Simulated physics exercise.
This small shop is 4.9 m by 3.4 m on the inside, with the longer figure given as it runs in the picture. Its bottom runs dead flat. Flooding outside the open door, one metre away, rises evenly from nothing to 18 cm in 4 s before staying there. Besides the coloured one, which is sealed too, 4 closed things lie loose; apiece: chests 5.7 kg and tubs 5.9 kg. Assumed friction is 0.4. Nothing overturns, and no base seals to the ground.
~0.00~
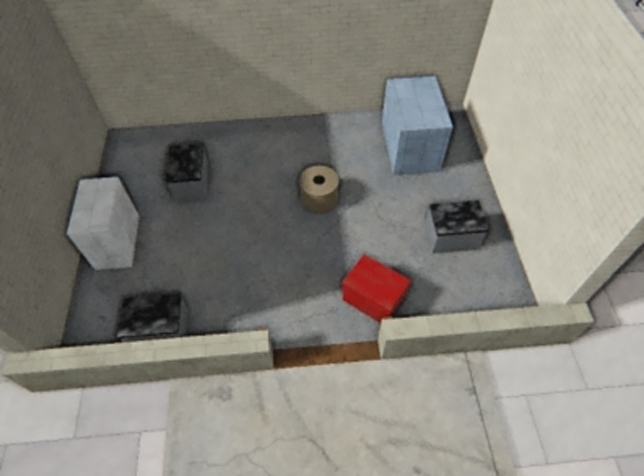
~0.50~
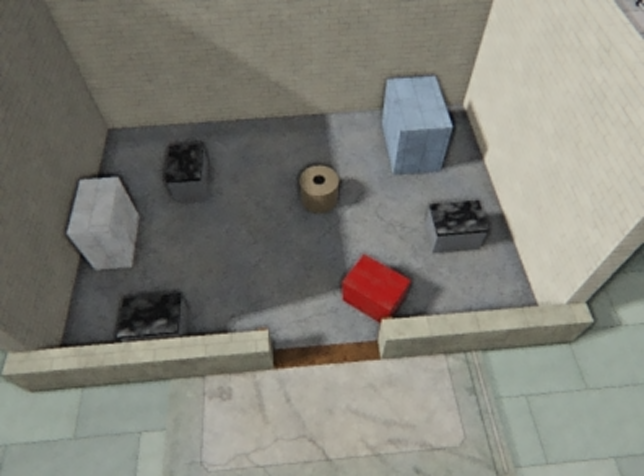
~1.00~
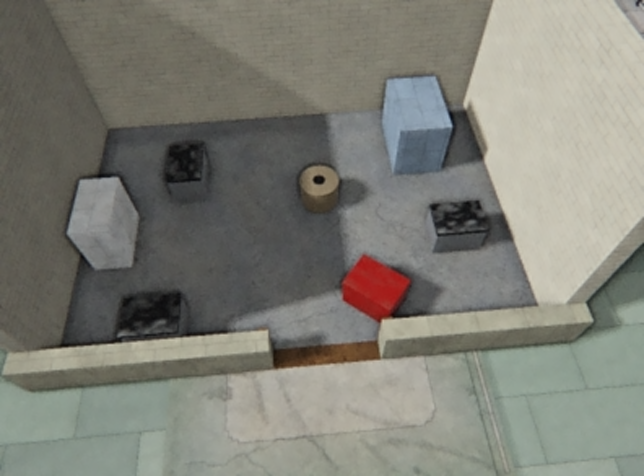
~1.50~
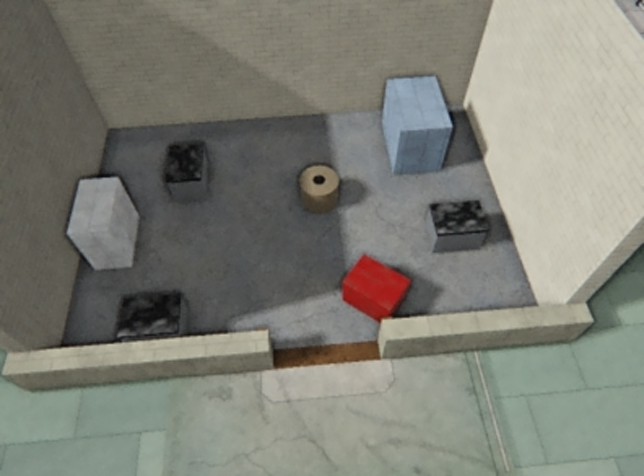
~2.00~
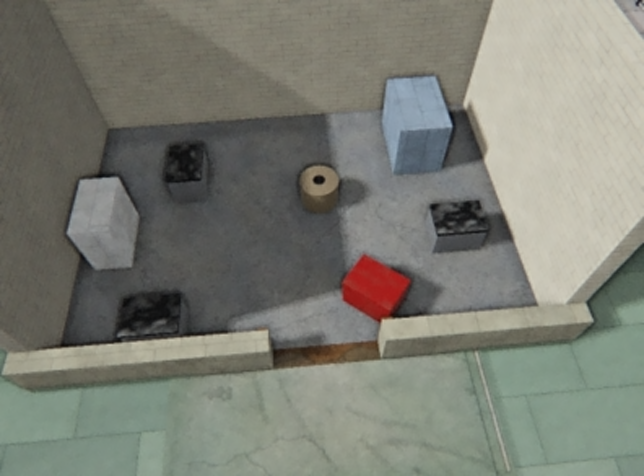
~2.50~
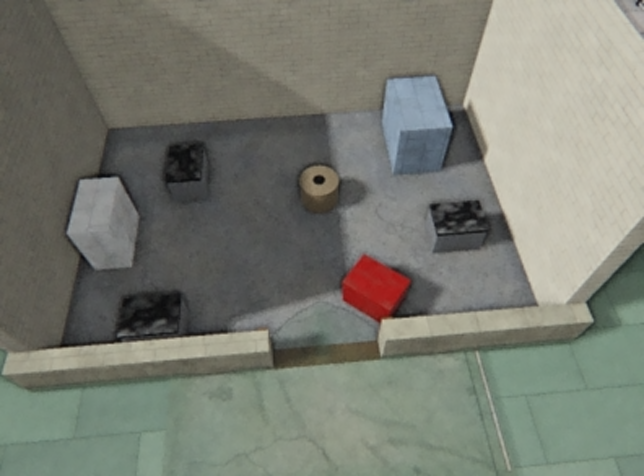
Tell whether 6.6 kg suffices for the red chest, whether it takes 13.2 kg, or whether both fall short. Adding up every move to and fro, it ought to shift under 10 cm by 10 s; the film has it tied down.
Neither one succeeds.
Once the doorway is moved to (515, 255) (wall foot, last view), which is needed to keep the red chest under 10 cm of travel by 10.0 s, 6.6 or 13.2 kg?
Short version: Neither mass is sufficient.
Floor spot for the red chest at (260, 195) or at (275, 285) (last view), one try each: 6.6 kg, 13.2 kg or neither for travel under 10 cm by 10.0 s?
The first time both options come up short; the second time both options come up short.
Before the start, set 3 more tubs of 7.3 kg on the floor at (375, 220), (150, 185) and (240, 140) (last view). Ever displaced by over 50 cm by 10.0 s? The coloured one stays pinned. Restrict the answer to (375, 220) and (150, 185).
First stays inside, then stays inside.
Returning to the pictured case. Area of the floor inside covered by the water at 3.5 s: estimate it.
Close to 2.0 m2, I'd say.
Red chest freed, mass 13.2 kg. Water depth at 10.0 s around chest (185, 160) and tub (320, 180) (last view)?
Depth approx. 9 cm / 10 cm.
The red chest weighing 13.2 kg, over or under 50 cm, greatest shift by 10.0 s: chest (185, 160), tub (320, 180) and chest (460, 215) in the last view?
Exceeded, Exceeded, Not exceeded, in that order.
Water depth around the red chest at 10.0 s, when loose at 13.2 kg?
Close to 3 cm deep.
After 3.5 s the red chest would be 11 cm from its start with 6.6 kg and 0 cm from its start with 13.2 kg; 3 cm of water round it then.
After 4.5 s the red chest would be 58 cm from its start with 6.6 kg and 29 cm from its start with 13.2 kg; 3 cm of water round it then.
After 7.0 s the red chest would be 66 cm from its start with 6.6 kg and 53 cm from its start with 13.2 kg; 3 cm of water round it then.
After 10.0 s the red chest would be 69 cm from its start with 6.6 kg and 53 cm from its start with 13.2 kg; 3 cm of water round it then.
